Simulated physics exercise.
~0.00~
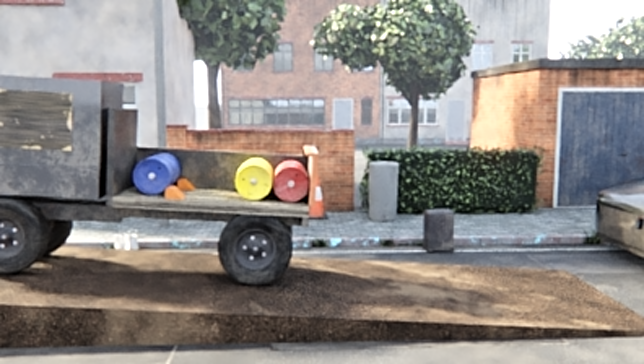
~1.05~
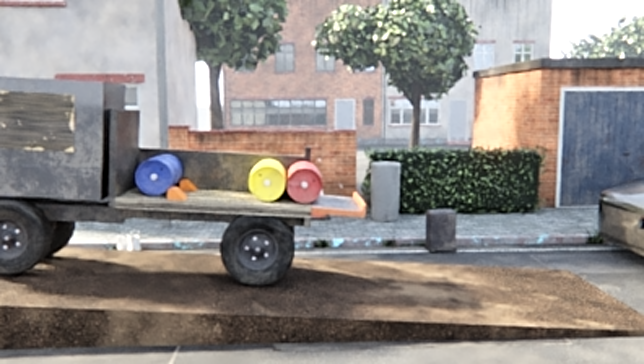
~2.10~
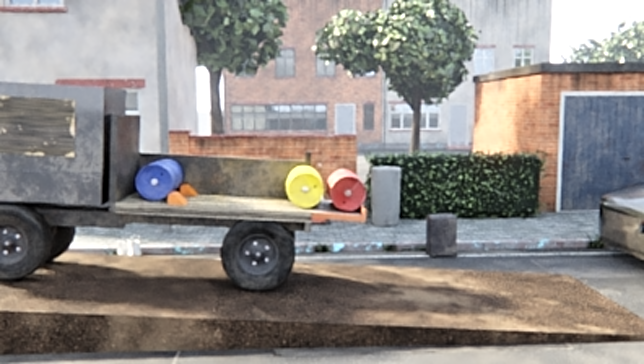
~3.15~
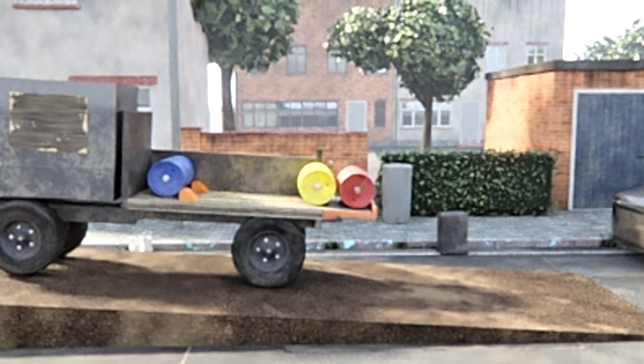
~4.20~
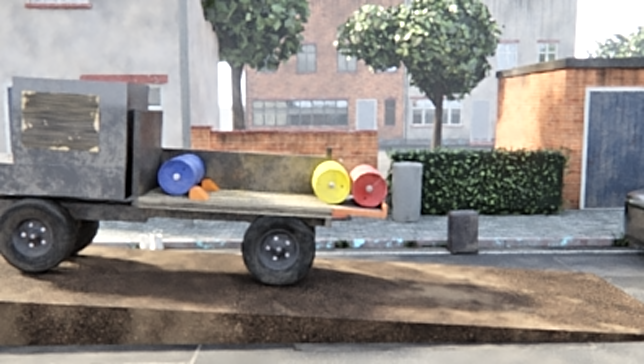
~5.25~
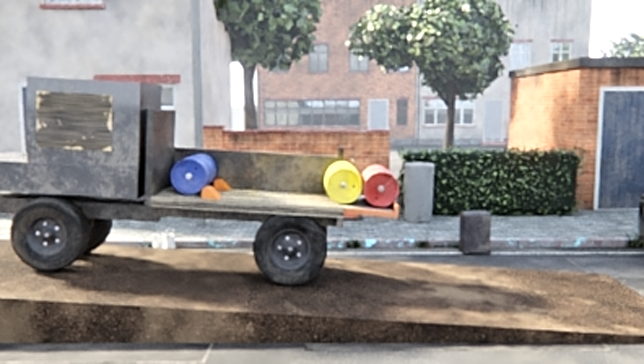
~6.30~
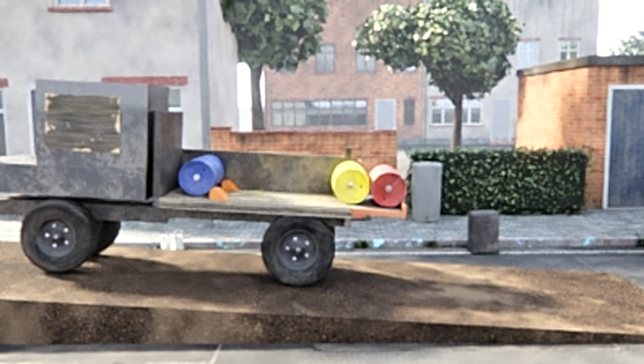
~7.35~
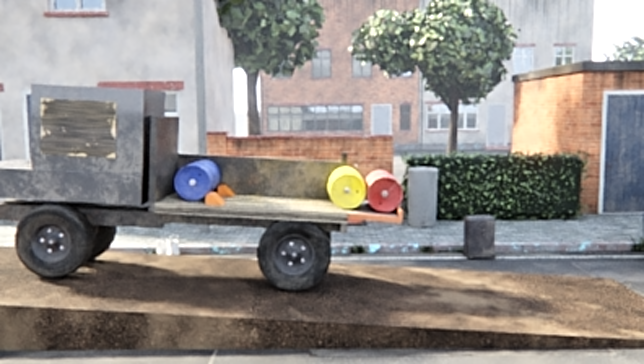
On a dirt ramp beside a street, a truck's tailgate dropped open, and the yellow and red kegs rolled right until the red one rested on the lowered gate with the yellow against it, while the blue one stayed put behind an orange chock.
